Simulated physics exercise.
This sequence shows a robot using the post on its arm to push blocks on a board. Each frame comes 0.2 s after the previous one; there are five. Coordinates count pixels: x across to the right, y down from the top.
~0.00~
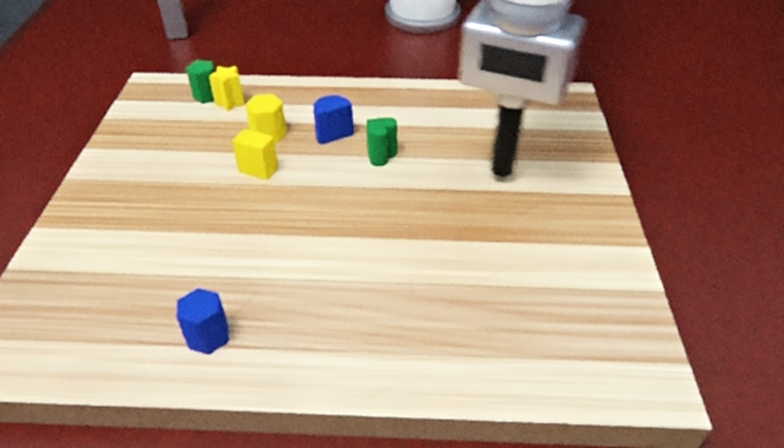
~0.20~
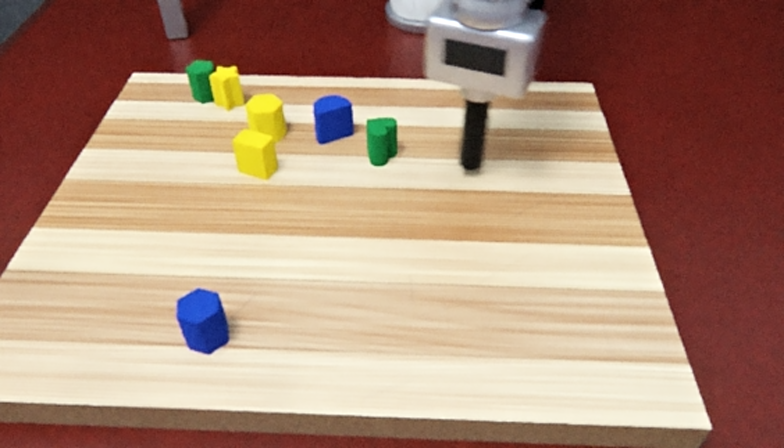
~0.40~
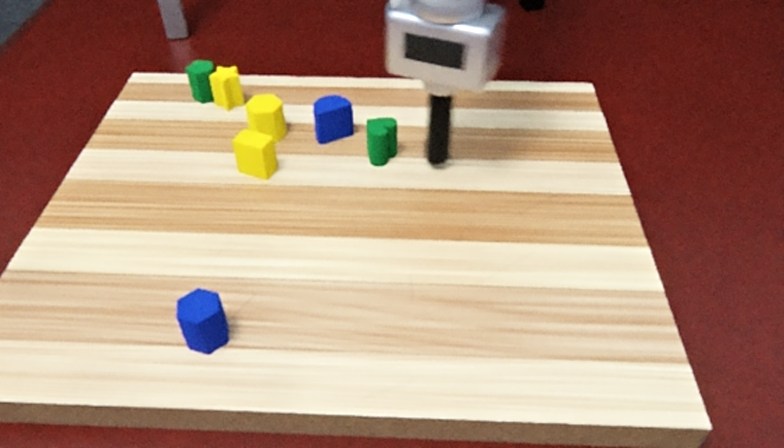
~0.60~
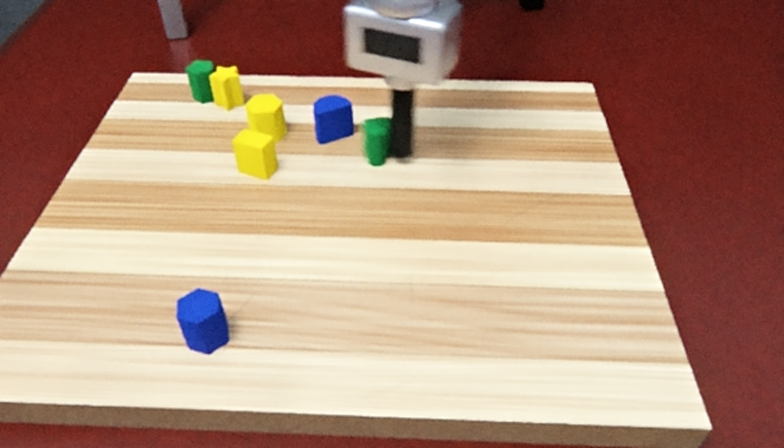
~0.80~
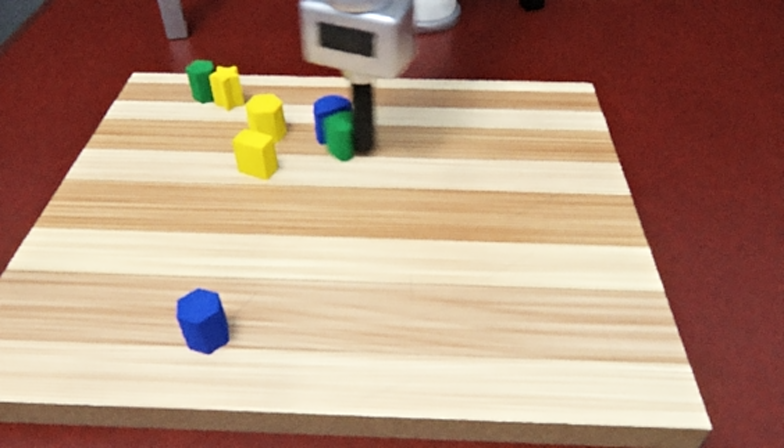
A robot arm moves left across the board and pushes a green block leftward.
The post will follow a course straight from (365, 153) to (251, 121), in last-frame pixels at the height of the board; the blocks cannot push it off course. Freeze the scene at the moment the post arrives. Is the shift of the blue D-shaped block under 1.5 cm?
Answer: No.
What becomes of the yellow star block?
By the last moment of the path, the yellow star block has stayed put.
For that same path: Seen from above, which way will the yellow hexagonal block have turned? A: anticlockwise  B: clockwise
That would be A.
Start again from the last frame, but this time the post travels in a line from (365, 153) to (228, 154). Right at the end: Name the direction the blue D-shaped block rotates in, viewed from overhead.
Direction: Clockwise.
The first path, step by step. One third of the way, post (324, 134); blue D-shaped block (322, 97), turned 35° clockwise; green heart block (300, 113), turned 20° anticlockwise.
Two thirds of the way, post (286, 123); yellow hexagonal block (243, 101), turned 15° clockwise; blue D-shaped block (320, 95), turned 50° clockwise; green heart block (270, 111), turned 70° anticlockwise.
At the end, post (249, 113); yellow star block unmoved; yellow hexagonal block (224, 102), turned 25° anticlockwise; blue D-shaped block (320, 95), turned 50° clockwise; green heart block (269, 112), turned 80° anticlockwise.
